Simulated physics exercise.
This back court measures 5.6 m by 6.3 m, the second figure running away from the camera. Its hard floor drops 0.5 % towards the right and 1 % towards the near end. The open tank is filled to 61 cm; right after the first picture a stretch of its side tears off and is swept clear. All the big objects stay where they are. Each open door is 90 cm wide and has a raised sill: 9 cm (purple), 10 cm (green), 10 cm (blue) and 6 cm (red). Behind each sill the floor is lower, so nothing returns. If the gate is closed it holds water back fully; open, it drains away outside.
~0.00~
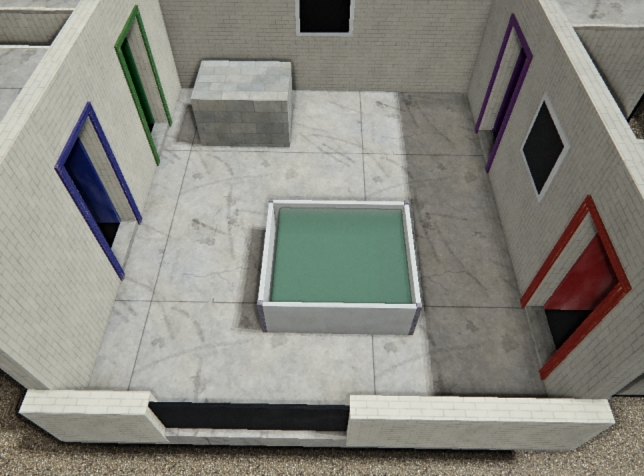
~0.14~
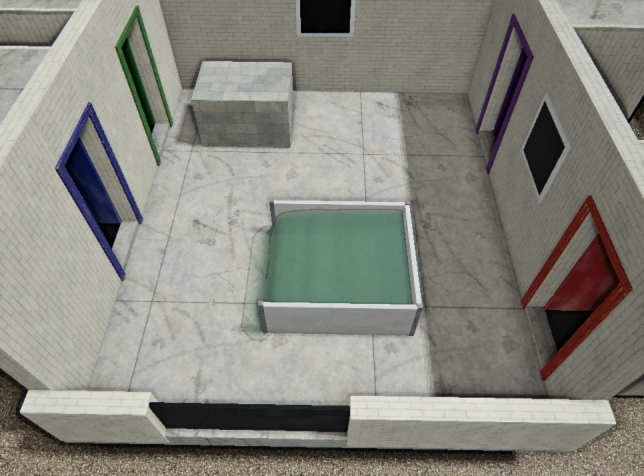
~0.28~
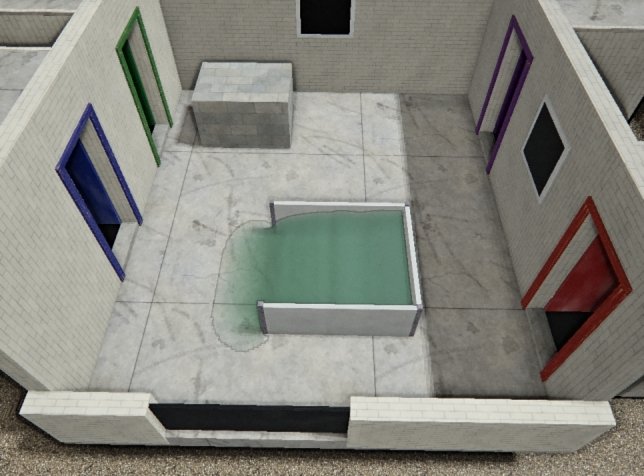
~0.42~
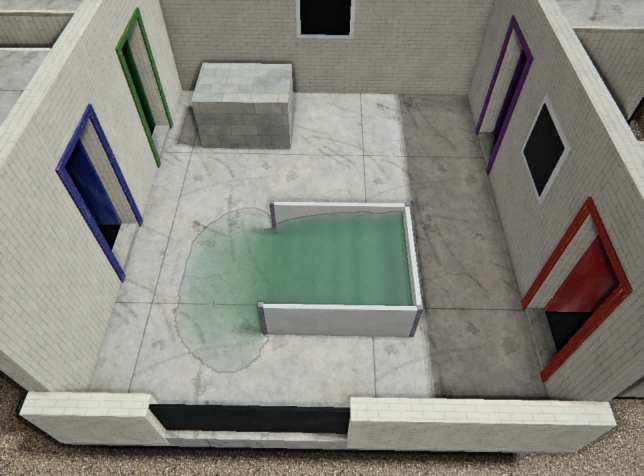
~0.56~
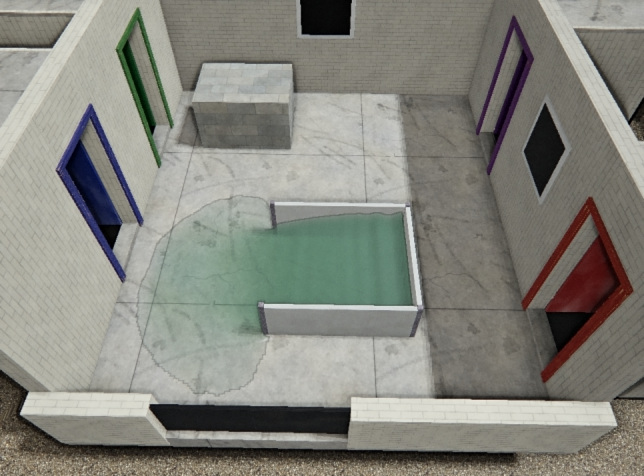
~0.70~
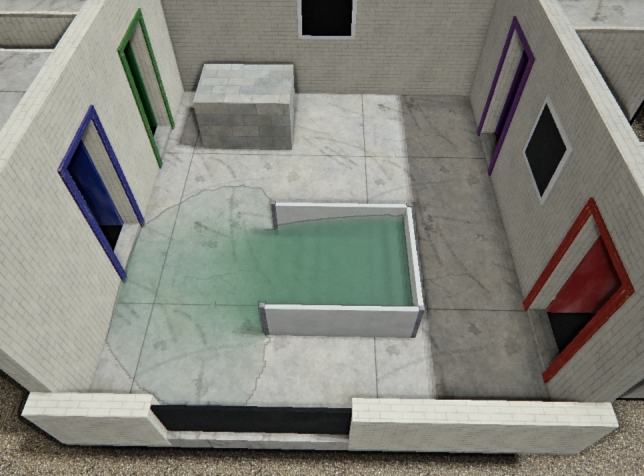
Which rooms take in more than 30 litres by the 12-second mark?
Door by door: At the purple door it does not reach the limit; at the green door it keeps below the limit; at the blue door it passes the limit; at the red door it exceeds the limit.
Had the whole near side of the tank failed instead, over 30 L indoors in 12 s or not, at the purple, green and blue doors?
Against that limit: Purple below, green below, blue under.
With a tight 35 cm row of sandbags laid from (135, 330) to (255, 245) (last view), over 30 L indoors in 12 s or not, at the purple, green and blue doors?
Against that limit: Purple below, green below, blue under.
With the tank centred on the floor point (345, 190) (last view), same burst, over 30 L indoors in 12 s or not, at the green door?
Against that limit: Green past it.
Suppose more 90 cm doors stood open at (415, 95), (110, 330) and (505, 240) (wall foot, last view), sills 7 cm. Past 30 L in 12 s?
In that order: Below, above, below.
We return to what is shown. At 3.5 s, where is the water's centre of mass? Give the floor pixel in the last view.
Around (224, 273).
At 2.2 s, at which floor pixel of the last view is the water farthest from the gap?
Near (180, 108).
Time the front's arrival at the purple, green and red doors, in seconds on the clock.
Purple 7.0 s, green 1.6 s, red 4.0 s.
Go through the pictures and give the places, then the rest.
The first picture shows still water, 61 cm deep, in the open tank at (339, 253).
In the second picture, the front is at (262, 337), 0.9 m from the gap at (272, 270); 0.3 m2 of floor is under water; 61 cm left at the back of the open tank.
In the third picture, water pours out at (272, 272) and has run 1.1 m, to (243, 346); typically 10 cm deep outside, 61 cm at the open tank's back.
In the fourth picture, water pours out at (272, 273) and has run 1.4 m, to (222, 364); typically 8 cm deep outside, 60 cm at the open tank's back.
In the fifth picture, the front is at (144, 315), 1.8 m from the gap at (273, 274); 3.9 m2 of floor is under water; 52 cm left at the back of the open tank.
In the sixth picture, water pours out at (274, 275) and has run 2.3 m, to (109, 332); typically 6 cm deep outside, 52 cm at the open tank's back.
After 1.4 s water covers 25 % of the floor and is deepest (39 cm) near (83, 415); purple door not reached, green door not reached, blue door 28 cm at the sill, 67 L in, red door not reached.
After 2.2 s water covers 30 % of the floor and is deepest (38 cm) near (83, 415); purple door not reached, green door 9 cm at the sill, 0 L in, blue door 27 cm at the sill, 166 L in, red door not reached.
After 3.5 s water covers 45 % of the floor and is deepest (23 cm) near (182, 102); purple door not reached, green door 6 cm at the sill, 0 L in, blue door 17 cm at the sill, 237 L in, red door not reached.
After 7.0 s water covers 95 % of the floor and is deepest (14 cm) near (542, 424); purple door 3 cm at the sill, 0 L in, green door 7 cm at the sill, 0 L in, blue door 5 cm at the sill, 250 L in, red door 10 cm at the sill, 49 L in.
After 12.0 s water covers 95 % of the floor and is deepest (8 cm) near (496, 292); purple door 6 cm at the sill, 1 L in, green door 2 cm at the sill, 0 L in, blue door 3 cm at the sill, 250 L in, red door 6 cm at the sill, 65 L in.
